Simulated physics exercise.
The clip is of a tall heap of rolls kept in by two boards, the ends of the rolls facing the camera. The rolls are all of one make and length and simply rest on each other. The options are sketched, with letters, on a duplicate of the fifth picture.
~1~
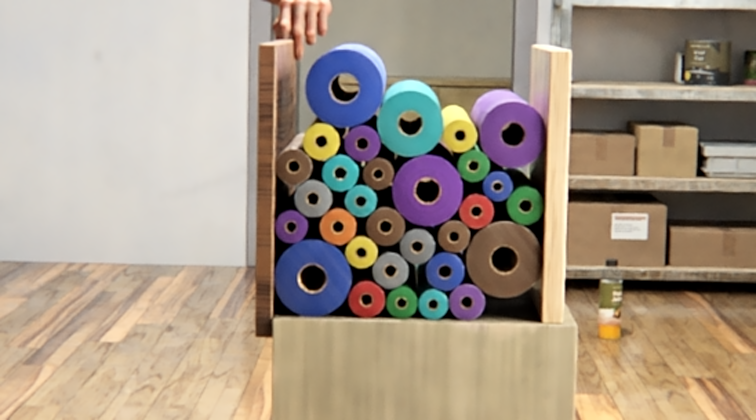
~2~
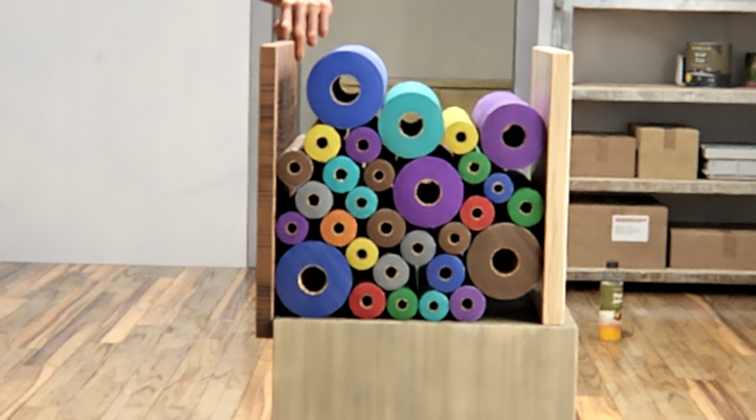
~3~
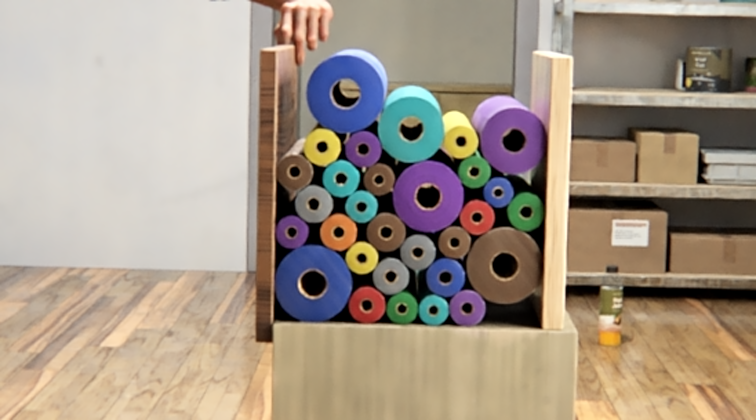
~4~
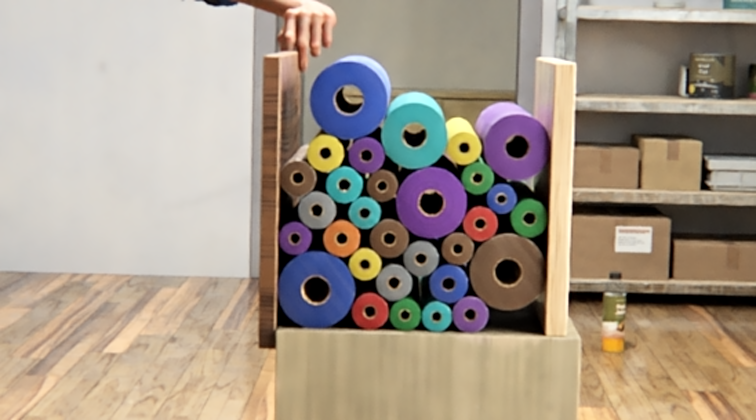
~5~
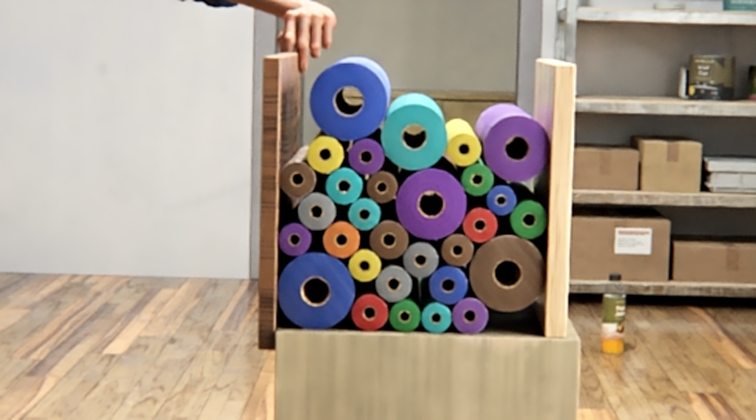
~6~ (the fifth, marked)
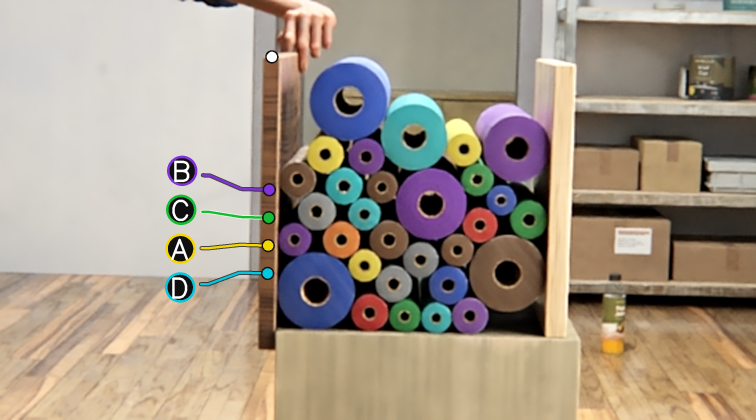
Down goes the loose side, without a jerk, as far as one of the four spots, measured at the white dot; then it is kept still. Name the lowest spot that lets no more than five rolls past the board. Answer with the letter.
The lowest mark that will do is A.
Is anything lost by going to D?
Yes.
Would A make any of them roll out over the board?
Yes.
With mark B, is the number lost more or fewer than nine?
Fewer than nine.
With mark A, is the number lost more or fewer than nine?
Fewer than nine.
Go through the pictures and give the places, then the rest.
A blue roll (313, 278); a brown roll (505, 260); a brown roll (454, 237), in the first picture.
A brown roll (454, 238); a purple roll (428, 192), in the second picture.
A turquoise roll (341, 179); a turquoise roll (412, 129), in the third picture.
Side board (282, 188); a blue roll (316, 290), in the fourth picture.
A brown roll (508, 274); a brown roll (457, 251); a purple roll (431, 204), in the fifth picture.
On the marked copy, A at (268, 246); B at (270, 190); C at (269, 218); D at (268, 274); the white dot at (272, 57).
Following A. Soon after the start, top of the board (280, 137).
Later, top of the board (278, 226).
In the end, top of the board (277, 245), three out over the board.
As for the rest, B none out over the board; C one out over the board; D more than five out over the board.
